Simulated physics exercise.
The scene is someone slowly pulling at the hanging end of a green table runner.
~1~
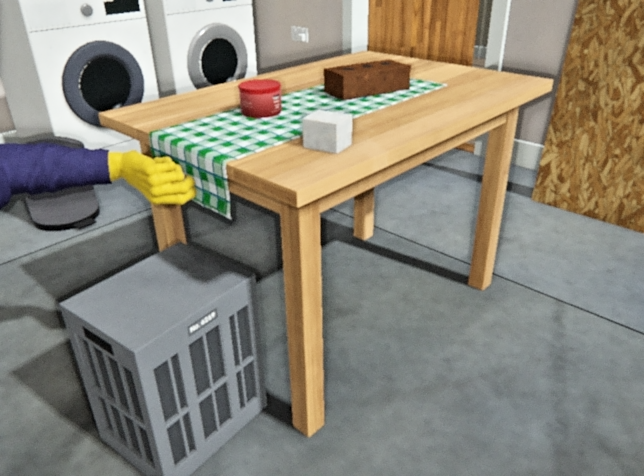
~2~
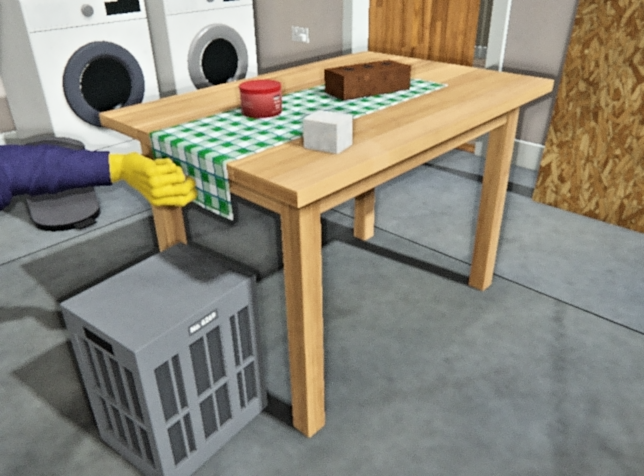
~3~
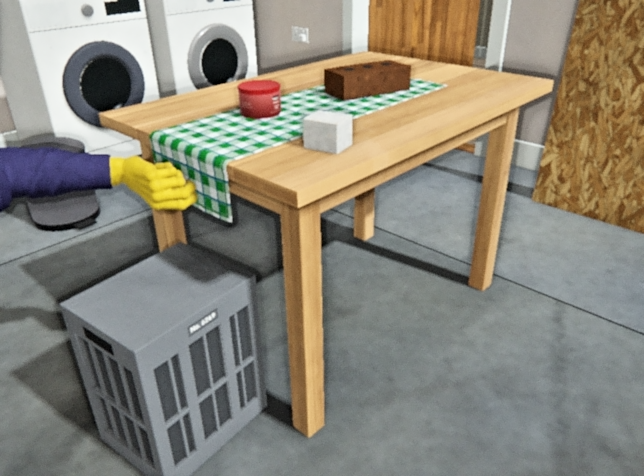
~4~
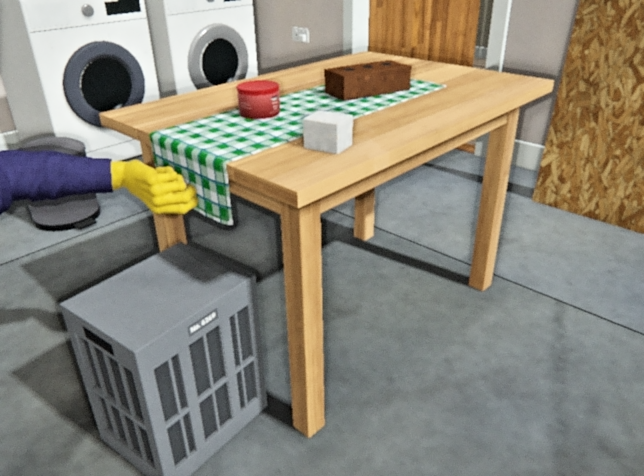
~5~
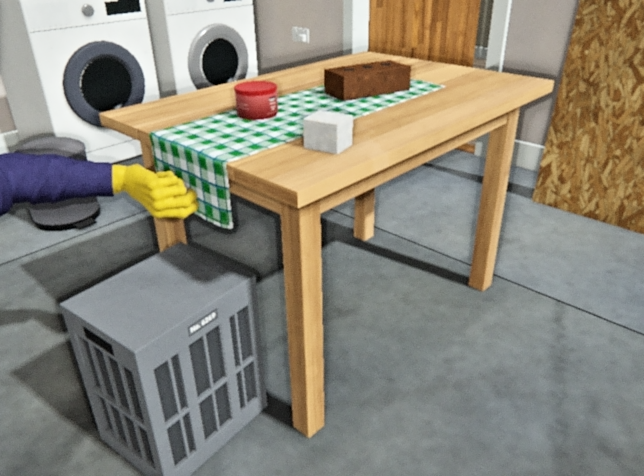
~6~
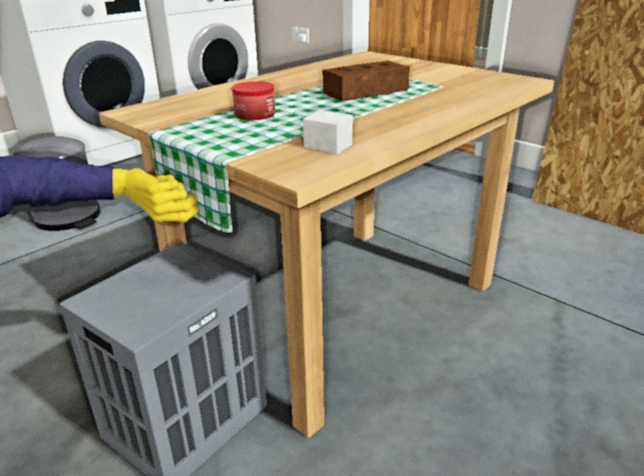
At the start, a yellow-gloved hand grips the hanging end of a green checked runner on a wooden table, above a grey crate. The hand tugs slowly, and the cloth slides very slightly, its end hanging a touch lower; the red tub shifts slightly left while the white block stays still.
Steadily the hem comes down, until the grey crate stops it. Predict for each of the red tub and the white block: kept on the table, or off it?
Prediction: The red tub kept on, the white block kept on.
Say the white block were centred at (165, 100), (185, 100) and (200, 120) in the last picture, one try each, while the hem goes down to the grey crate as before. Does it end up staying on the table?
Stays, then Stays, then Over.
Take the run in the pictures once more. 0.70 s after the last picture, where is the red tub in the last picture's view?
Approximate spot: (212, 112).
Then, 0.36 s after the last picture, hem going down; tub carried along near (233, 106); block unmoved.
Then, 0.70 s after the last picture, hem on the crate; tub carried along near (212, 112); block unmoved.
At rest, hem on the crate; tub carried along near (204, 114); block unmoved. The red tub keeps clear of the edge and the white block stays on the table.
